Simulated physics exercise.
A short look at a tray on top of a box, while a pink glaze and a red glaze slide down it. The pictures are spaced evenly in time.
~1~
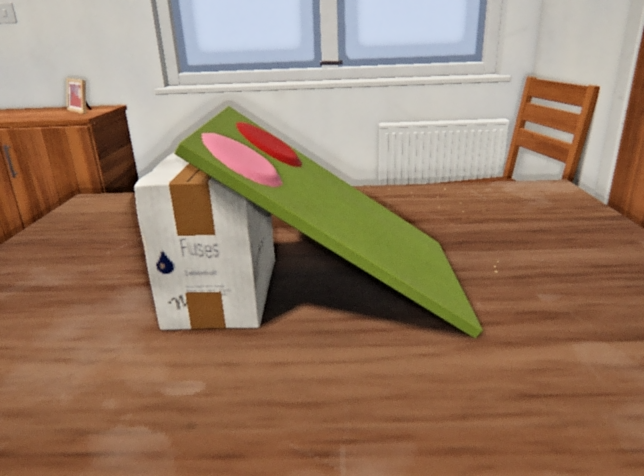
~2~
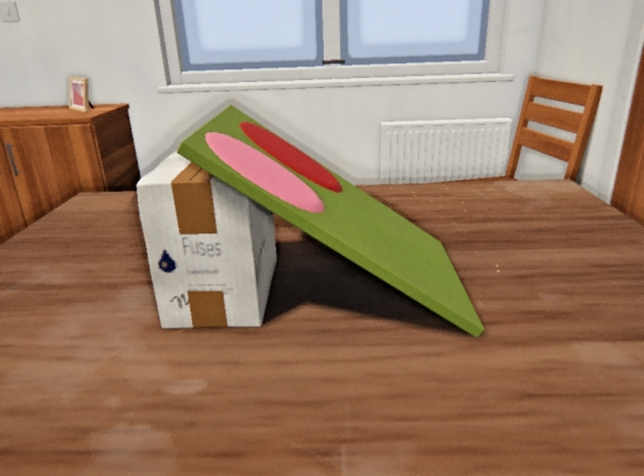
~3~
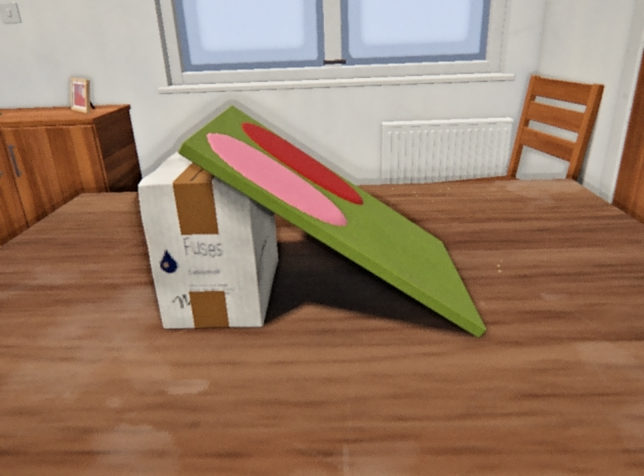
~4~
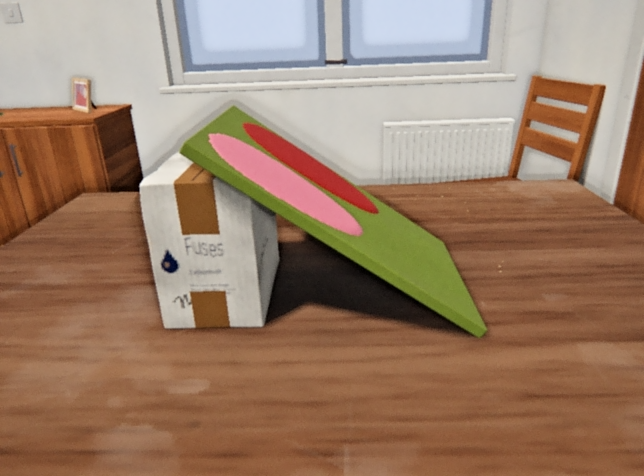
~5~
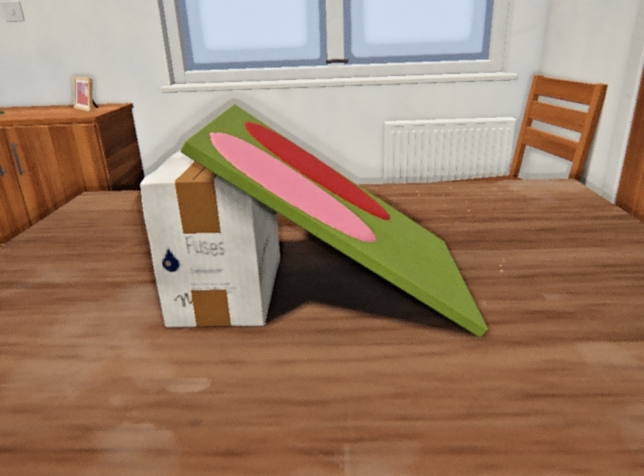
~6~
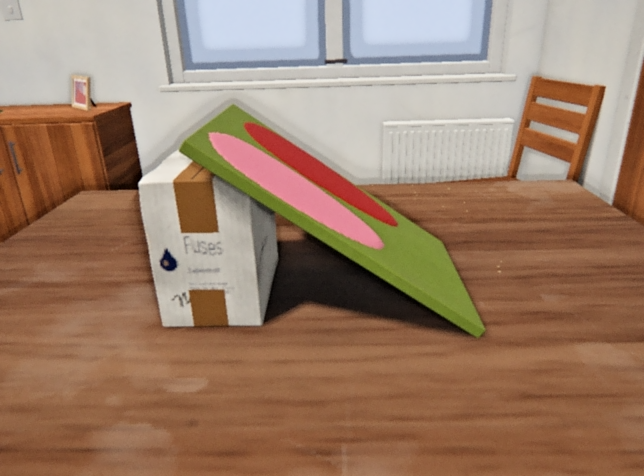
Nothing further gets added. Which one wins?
The winner is going to be the one that isn't up forward.
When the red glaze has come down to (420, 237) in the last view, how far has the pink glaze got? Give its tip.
At that moment it sits close to pixel (409, 260).
Shortly, the pink glaze is three quarters of the way down; the red glaze is three quarters of the way down.
Then, the pink glaze is three quarters of the way down; the red glaze is close to the edge.
At the finish, the pink glaze is three quarters of the way down; the red glaze is at the low edge.
